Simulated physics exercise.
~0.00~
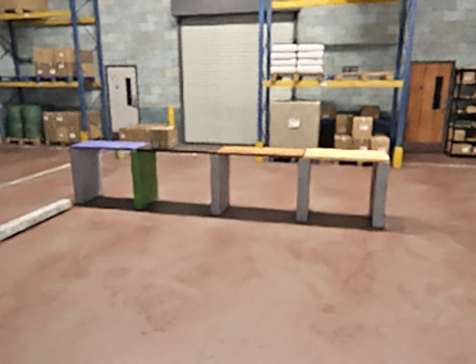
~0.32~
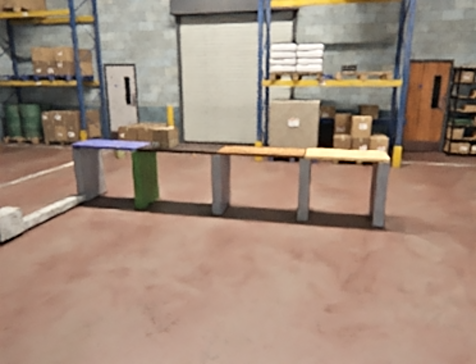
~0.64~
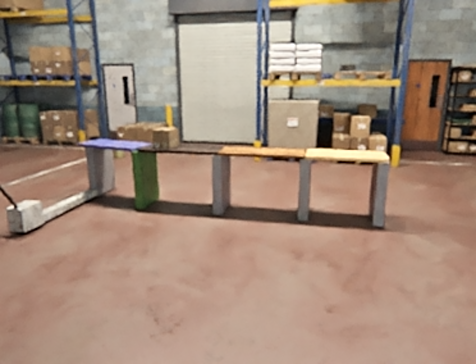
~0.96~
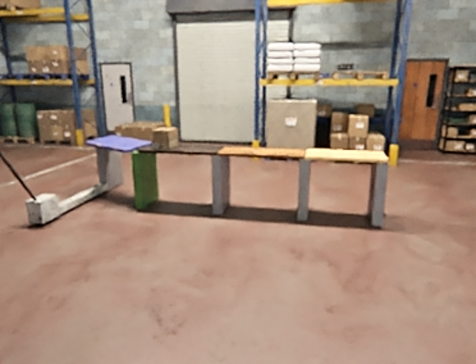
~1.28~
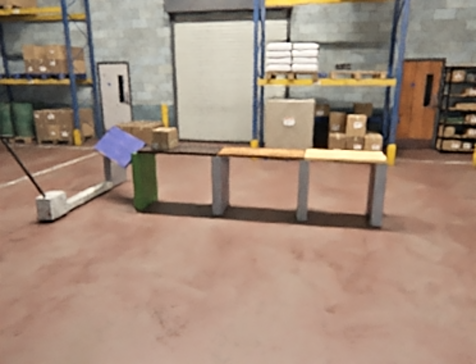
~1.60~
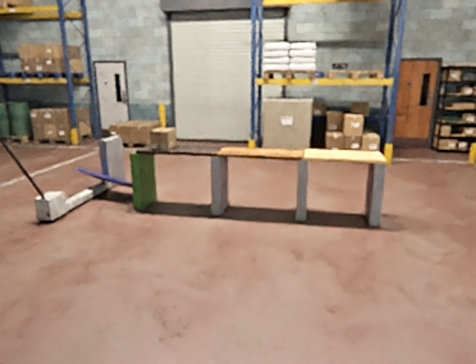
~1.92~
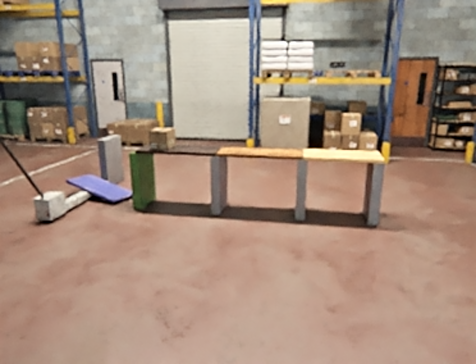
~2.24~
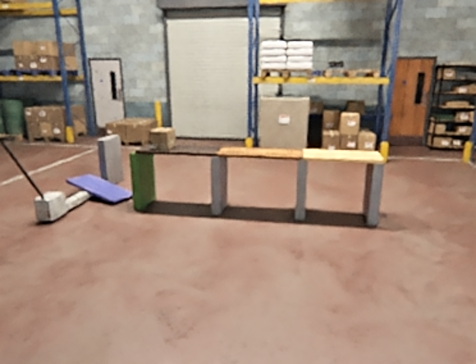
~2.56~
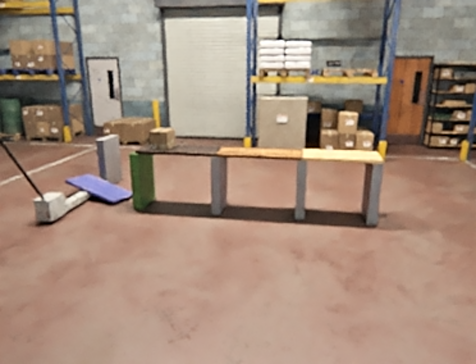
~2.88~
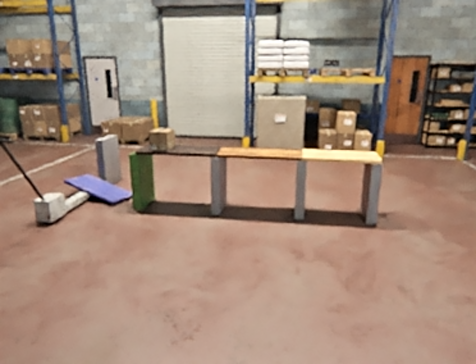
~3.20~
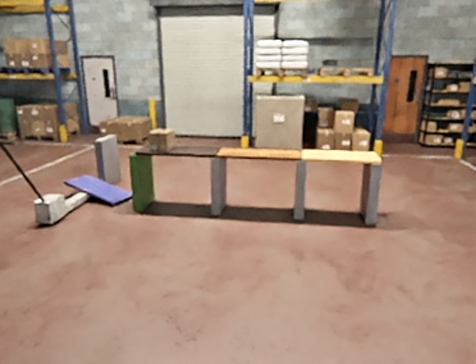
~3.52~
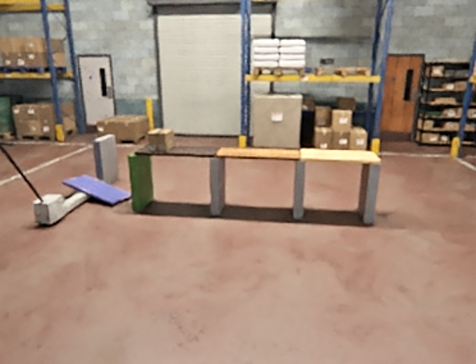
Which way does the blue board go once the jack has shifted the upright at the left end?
The blue board moves down, dropping from the top of the row to the floor beside the jack.
We see a low row of boards resting on uprights in a storeroom as a floor jack pushes the grey upright at the left end out of line. The blue board tips off, turns over and lands on the floor beside the jack, while the green upright stays in place.
